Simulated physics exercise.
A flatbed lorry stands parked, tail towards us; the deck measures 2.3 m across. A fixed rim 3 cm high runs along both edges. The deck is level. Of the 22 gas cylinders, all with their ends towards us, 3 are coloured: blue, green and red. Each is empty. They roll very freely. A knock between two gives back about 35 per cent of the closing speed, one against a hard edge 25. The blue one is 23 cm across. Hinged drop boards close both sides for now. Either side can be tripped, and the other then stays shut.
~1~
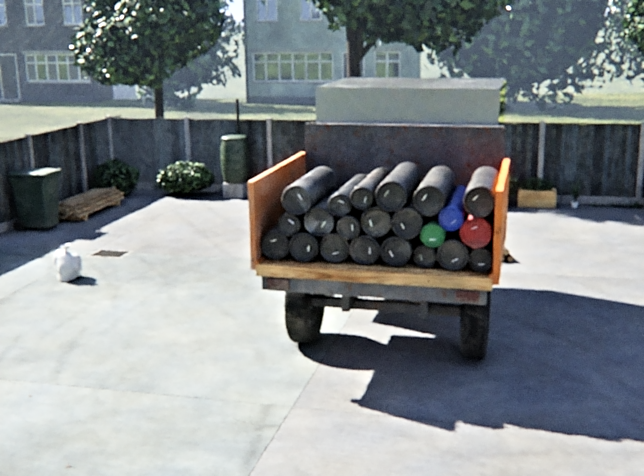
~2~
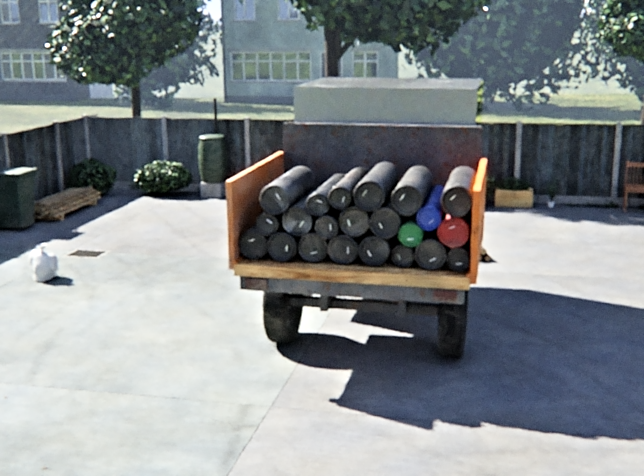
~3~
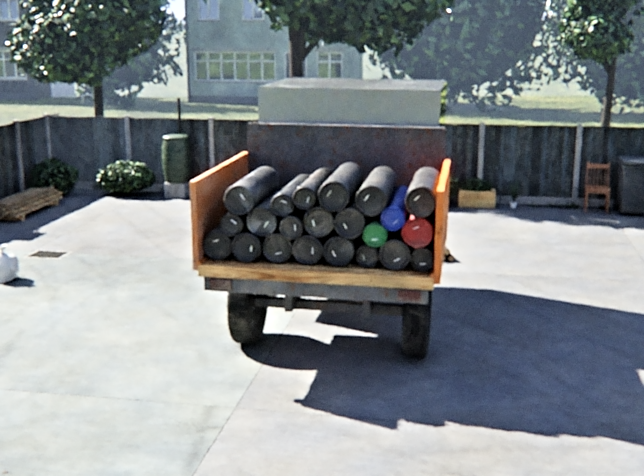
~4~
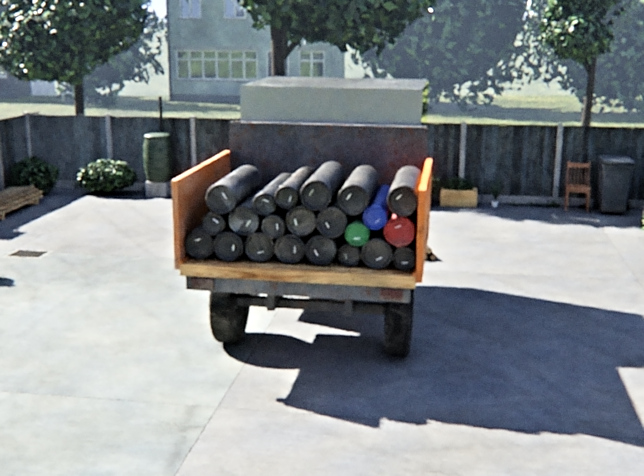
A flatbed lorry stacked with dark cylinders, plus one green, one blue and one red, stood still in a fenced yard while the view slowly swung right, sliding everything leftward.
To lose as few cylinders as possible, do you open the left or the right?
The left-hand one loses fewer.
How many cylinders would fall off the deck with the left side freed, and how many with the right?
Left 0, right 4.
If it is the left, after 0.6 s, blue is up on others, 40 cm from the right edge; green is up on others, 55 cm from the right edge; red is up on others, 15 cm from the right edge; 0 of 22 are off.
If it is the left, in the end, blue is up on others, 40 cm from the right edge; green is up on others, 55 cm from the right edge; red is up on others, 15 cm from the right edge; 0 of 22 are off.
If it is the right, after 1.1 s, blue is up on others, 25 cm from the right edge, rolling right; green is up on others, 55 cm from the right edge; red is dropping off the right side; 2 of 22 are off.
If it is the right, in the end, blue is on the ground to the right; green is up on others, 55 cm from the right edge; red is down on the right; 4 of 22 are off.
